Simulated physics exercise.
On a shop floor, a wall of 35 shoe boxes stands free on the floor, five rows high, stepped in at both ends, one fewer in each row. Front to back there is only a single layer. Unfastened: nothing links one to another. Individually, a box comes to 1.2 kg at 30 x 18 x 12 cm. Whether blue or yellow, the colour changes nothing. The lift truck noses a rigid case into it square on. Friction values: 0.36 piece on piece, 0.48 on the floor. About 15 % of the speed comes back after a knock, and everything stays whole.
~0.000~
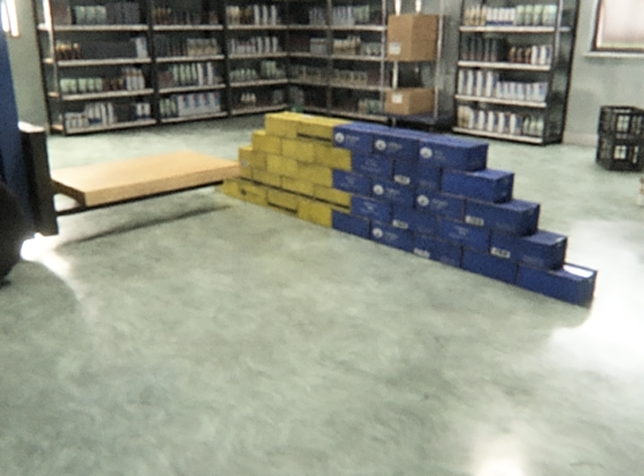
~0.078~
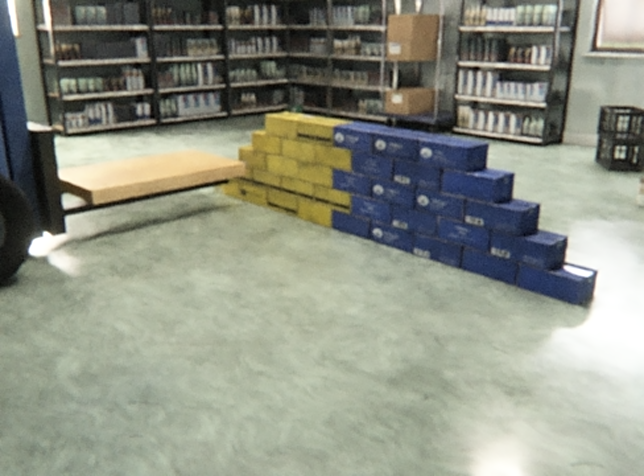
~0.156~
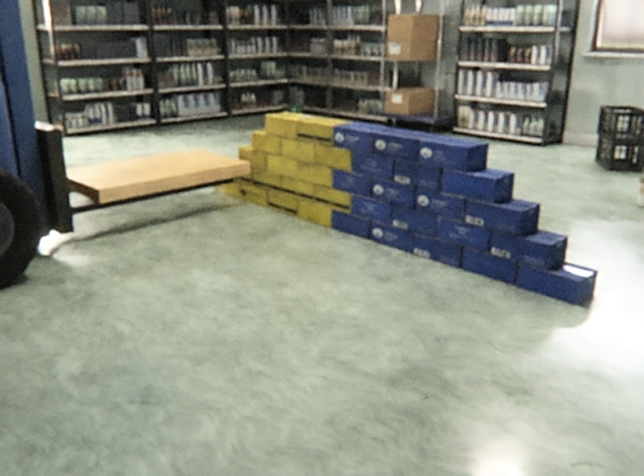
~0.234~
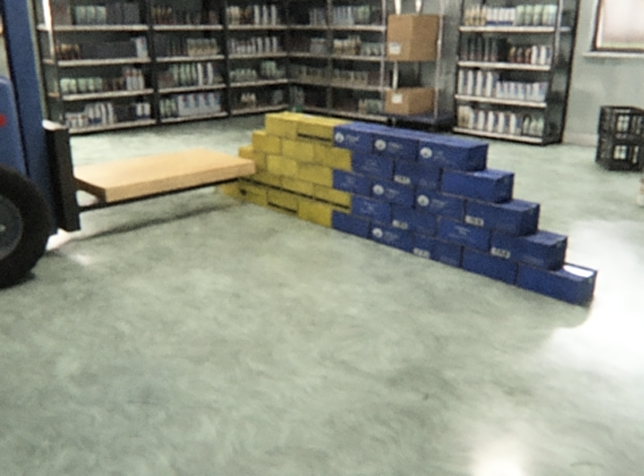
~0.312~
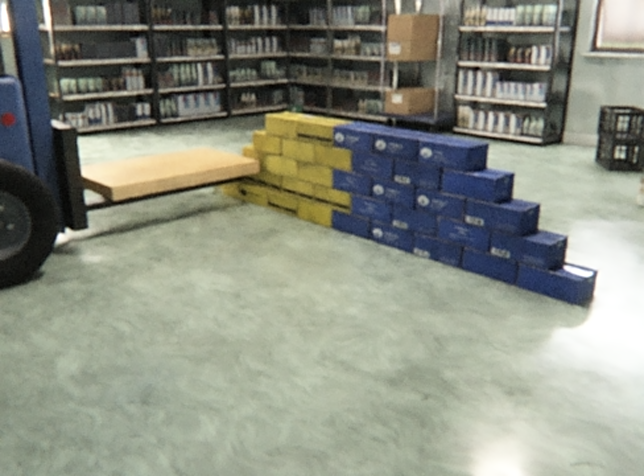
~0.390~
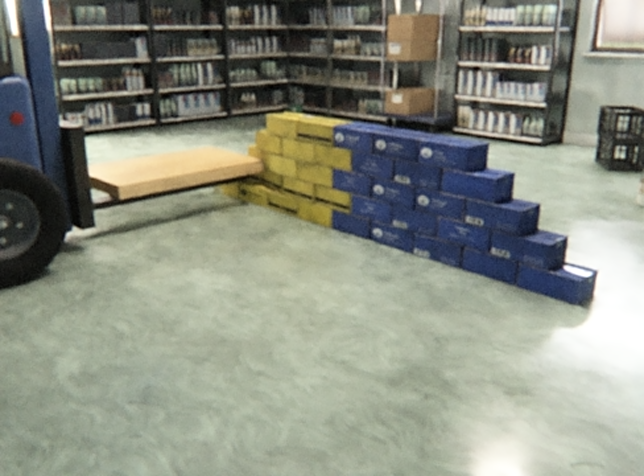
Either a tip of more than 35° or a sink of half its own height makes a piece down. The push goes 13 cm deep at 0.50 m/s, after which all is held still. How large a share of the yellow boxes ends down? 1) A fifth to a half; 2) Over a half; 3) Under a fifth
The answer is 3.
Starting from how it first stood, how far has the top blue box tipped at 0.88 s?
Roughly 0°.
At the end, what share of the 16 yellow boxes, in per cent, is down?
Near 5 per cent of them are down.
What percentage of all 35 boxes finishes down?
Somewhere near 5 in a hundred.
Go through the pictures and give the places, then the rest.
In the first picture (we follow the side turned to the camera), load (228, 171) 12 cm short of touching; top yellow box (314, 133); top blue box (442, 156); no piece has moved.
Load (233, 170) 9 cm short of touching; top yellow box (314, 133), in the second picture.
Load (238, 169) 47 mm short of touching; top yellow box (314, 133), in the third picture.
Load (243, 168) 8 mm short of touching; top yellow box (314, 133), in the fourth picture.
Load (248, 167) 31 mm in; top yellow box (314, 133); 3 stirred so far, in the fifth picture.
Load (252, 166) 7 cm in; top yellow box (314, 133); top blue box (442, 156); 5 stirred so far, in the sixth picture.
Around 0.45 s, none of the 16 yellow boxes down (0 of 35 in all colours); top yellow box unmoved.
Around 0.88 s, 1 of the 16 yellow boxes down (1 of 35 in all colours); top yellow box unmoved.
Finally (1.6 s), 1 of the 16 yellow boxes down (1 of 35 in all colours); top yellow box unmoved; top blue box unmoved. That is 6 per cent. Seen by the last camera, middles, top yellow box near (325, 131), top blue box near (453, 153).
